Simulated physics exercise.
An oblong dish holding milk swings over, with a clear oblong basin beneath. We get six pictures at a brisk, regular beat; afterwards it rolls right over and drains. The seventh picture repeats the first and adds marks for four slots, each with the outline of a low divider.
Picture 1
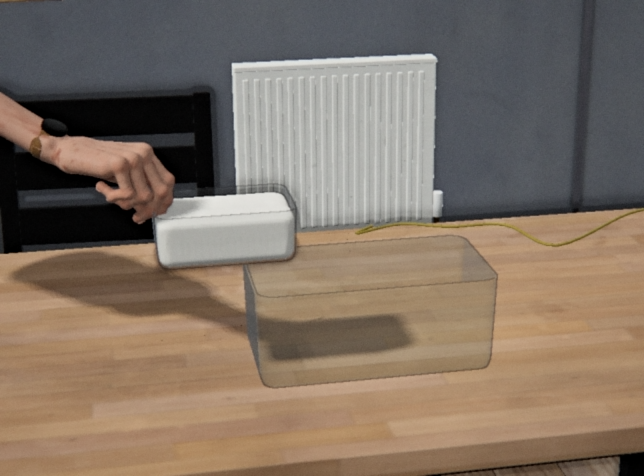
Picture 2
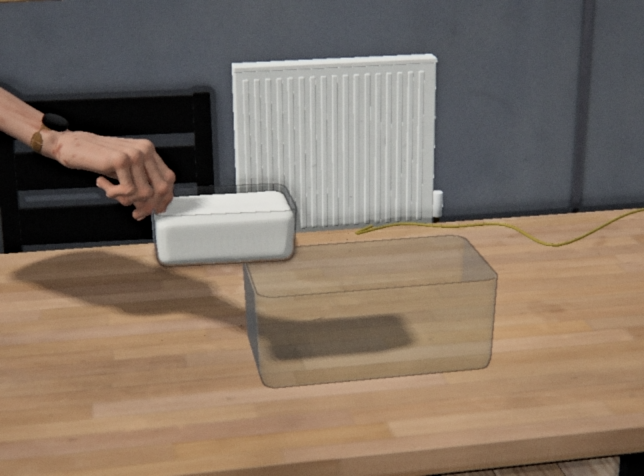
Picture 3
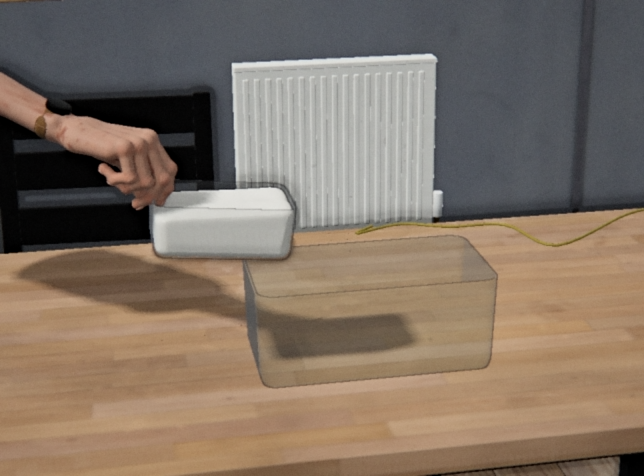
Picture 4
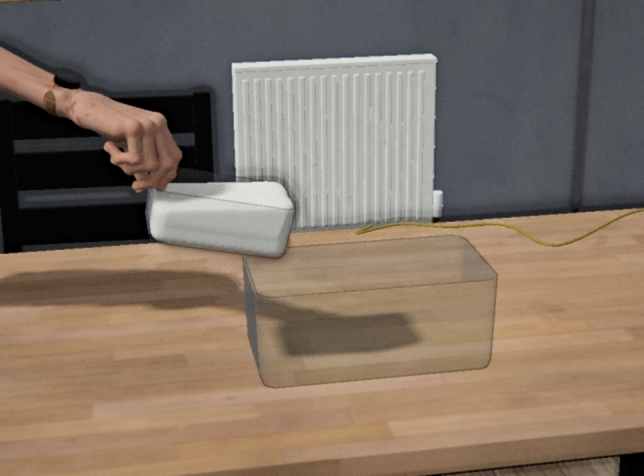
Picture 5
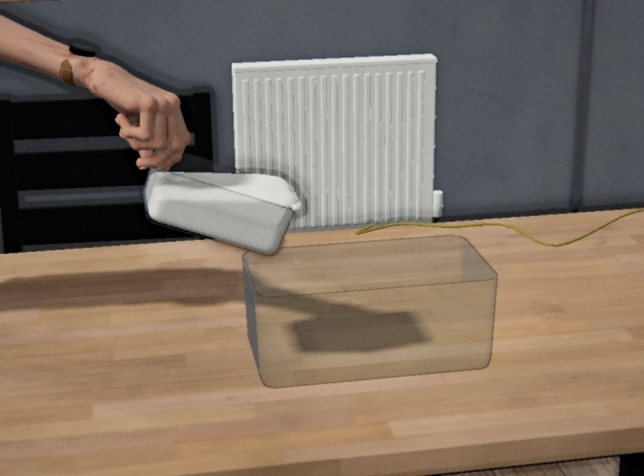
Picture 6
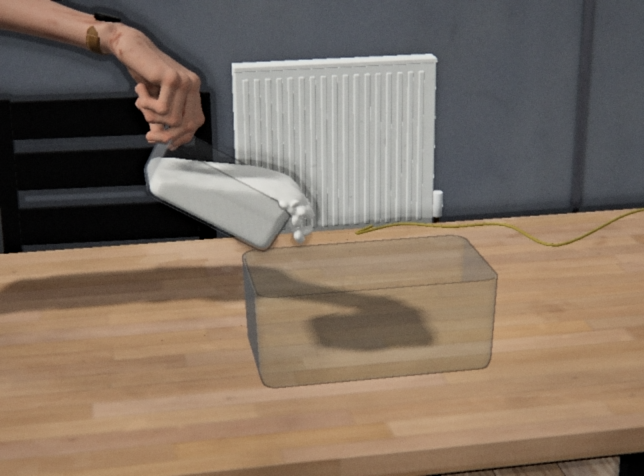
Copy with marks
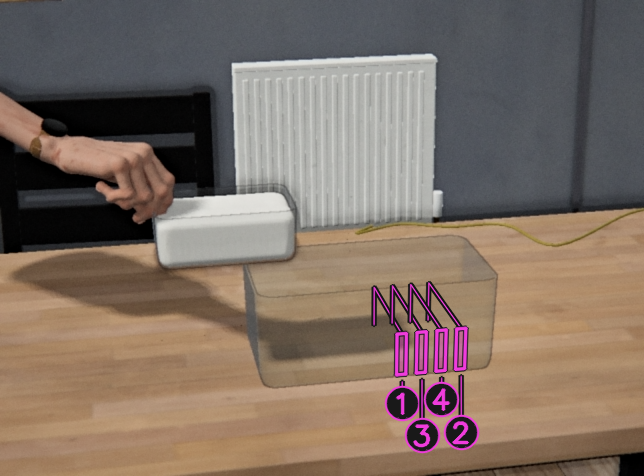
Above a clear basin on a wooden table, a hand tilts a dish rightward, pouring white liquid.
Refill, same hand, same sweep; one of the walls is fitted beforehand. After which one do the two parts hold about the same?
The answer is slot 1.
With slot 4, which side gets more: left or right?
The left one.
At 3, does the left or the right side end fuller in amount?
More ends on the left.
In magenta, 1 at (402, 381); 2 at (461, 376); 3 at (422, 379); 4 at (441, 377).
For slot 1, about 48 % ends left of the wall and 46 % right of it; 5 % is lost outside.
For slot 2, about 91 % ends left of the wall and 4 % right of it; 5 % is lost outside.
For slot 3, about 79 % ends left of the wall and 15 % right of it; 6 % is lost outside.
For slot 4, about 90 % ends left of the wall and 4 % right of it; 6 % is lost outside.
